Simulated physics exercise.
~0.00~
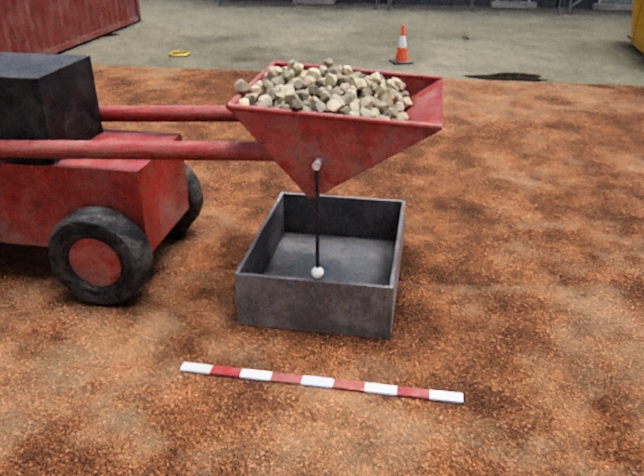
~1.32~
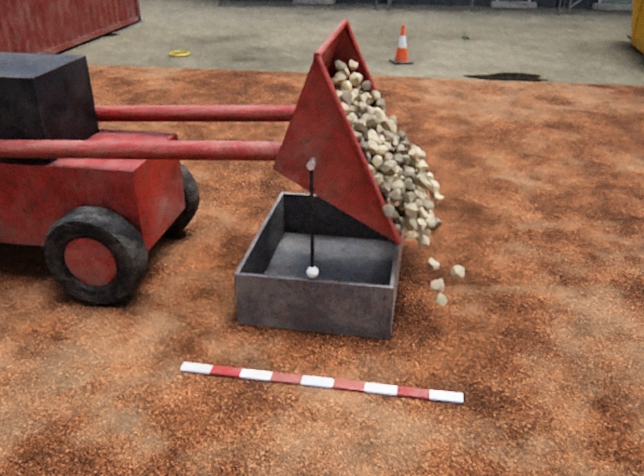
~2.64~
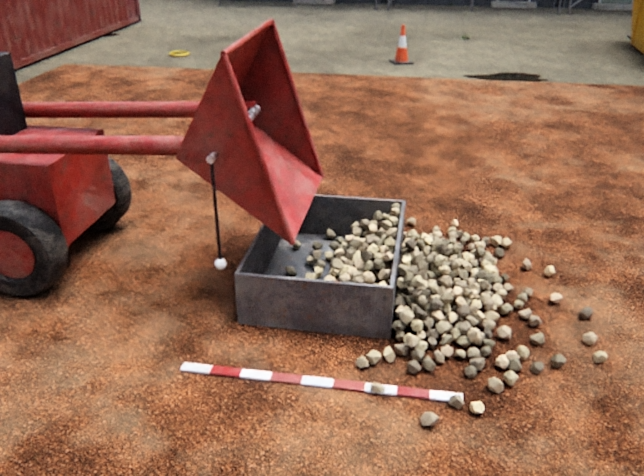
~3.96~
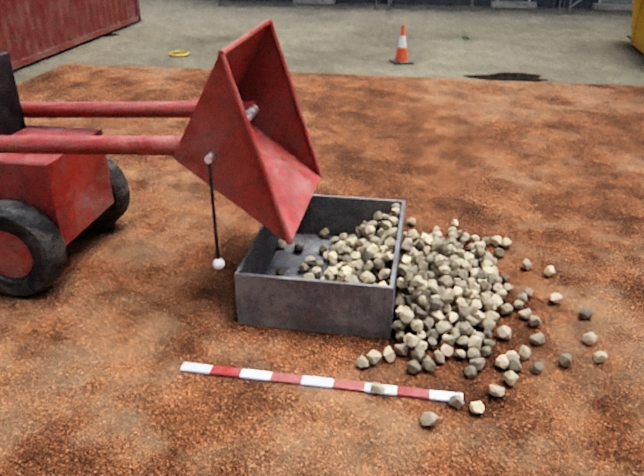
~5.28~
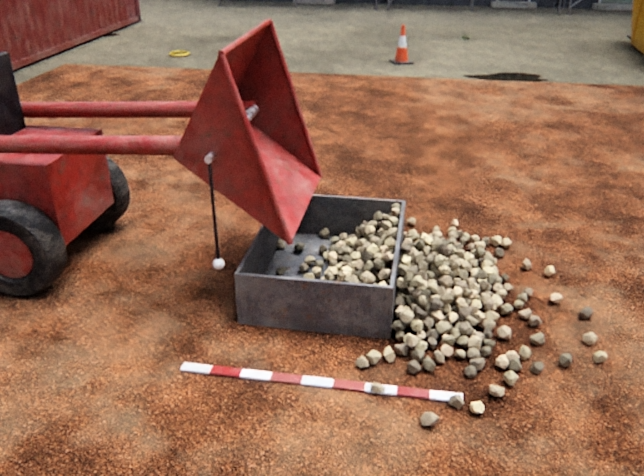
A red loader's bucket full of pale stones tipped forward to the right and poured them out as the machine backed away leftward, leaving some in the grey bin and more heaped on the brown ground beyond it, with the bucket empty.
